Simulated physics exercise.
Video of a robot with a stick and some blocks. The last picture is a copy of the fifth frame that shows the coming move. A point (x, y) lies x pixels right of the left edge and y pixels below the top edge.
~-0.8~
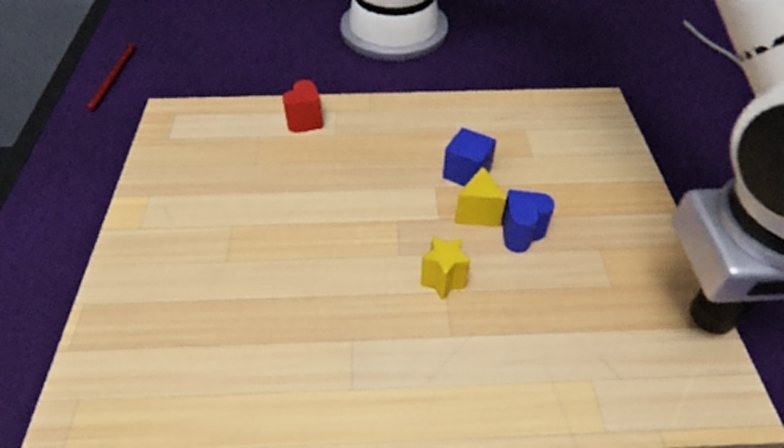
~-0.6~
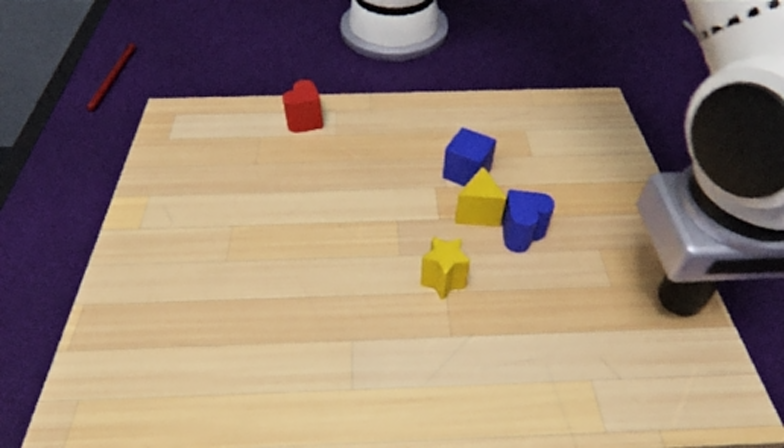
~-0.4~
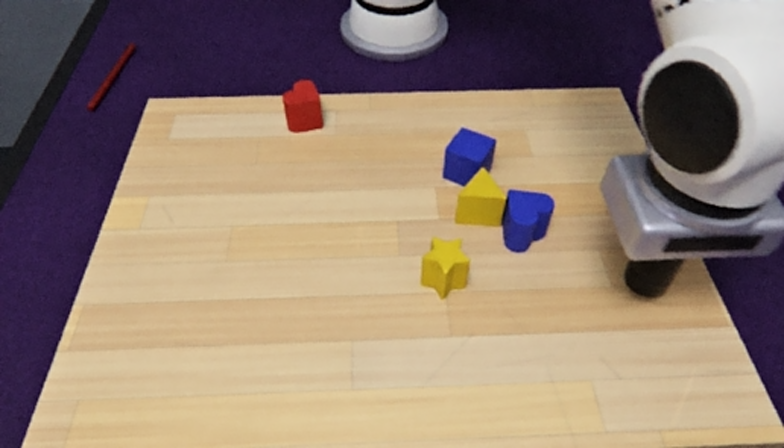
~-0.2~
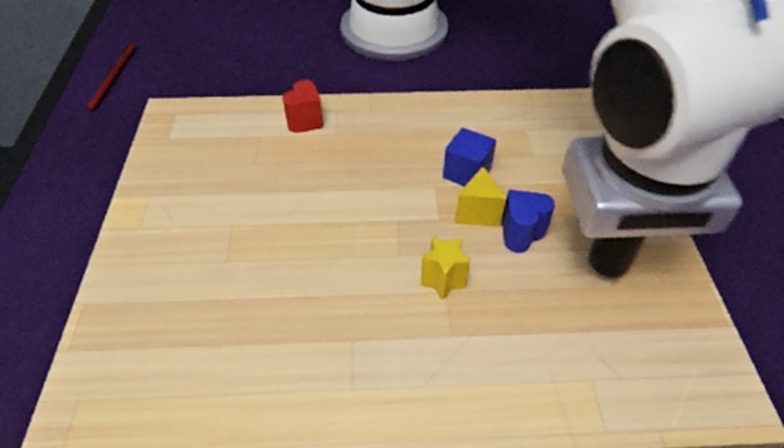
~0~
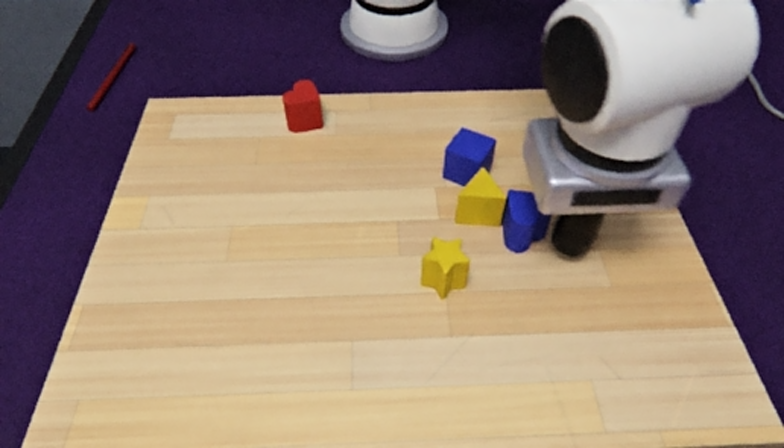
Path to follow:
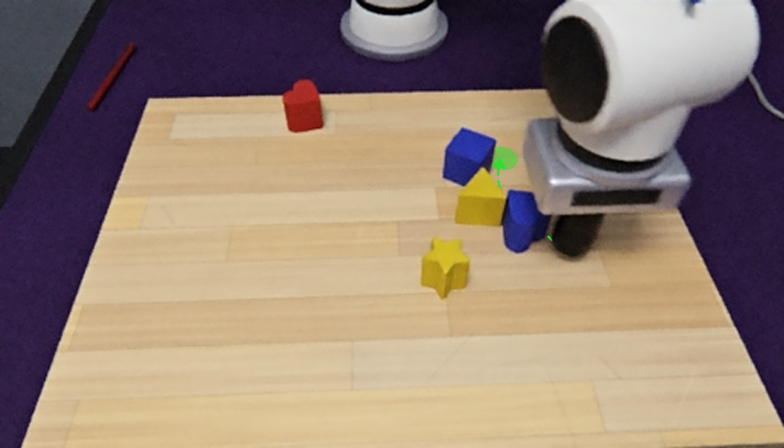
A light wooden board on a dark purple surface is seen from above at an angle by a still camera. A red heart-shaped block sits at the upper left, with a blue cube, a yellow triangular block and a blue heart-shaped block clustered right of centre, and a yellow star below them. From the right edge, a white and grey robot arm moves its dark stick steadily left and slightly upward, up close beside the blue heart-shaped block, while the blocks stay still.
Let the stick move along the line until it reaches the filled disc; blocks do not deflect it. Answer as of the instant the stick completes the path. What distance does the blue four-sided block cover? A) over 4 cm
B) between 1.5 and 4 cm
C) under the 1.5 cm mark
I'll go with C - under the 1.5 cm mark.
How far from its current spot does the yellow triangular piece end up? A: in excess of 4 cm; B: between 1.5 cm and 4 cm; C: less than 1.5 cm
I choose B.
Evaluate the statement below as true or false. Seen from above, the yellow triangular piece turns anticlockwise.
The statement is incorrect.
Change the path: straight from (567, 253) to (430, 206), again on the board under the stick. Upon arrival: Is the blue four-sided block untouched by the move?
I expect so.
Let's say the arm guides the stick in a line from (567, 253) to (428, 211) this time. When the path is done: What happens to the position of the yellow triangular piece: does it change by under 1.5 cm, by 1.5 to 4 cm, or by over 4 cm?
It ends farther than 4 cm from its spot.
The line goes from (567, 253) through (530, 221) and (501, 190) to (501, 158).
The first path, step by step. One third of the way, stick at (533, 210); yellow triangular piece at (466, 187), turned 50° clockwise; blue heart-shaped block at (503, 196), turned 60° anticlockwise.
Two thirds of the way, stick at (503, 179); yellow triangular piece at (457, 187), turned 35° clockwise; blue heart-shaped block at (492, 190), turned 90° anticlockwise.
At the end, stick at (503, 147); blue four-sided block at (466, 138), turned 20° anticlockwise; yellow triangular piece at (457, 187), turned 35° clockwise; blue heart-shaped block at (492, 190), turned 90° anticlockwise.
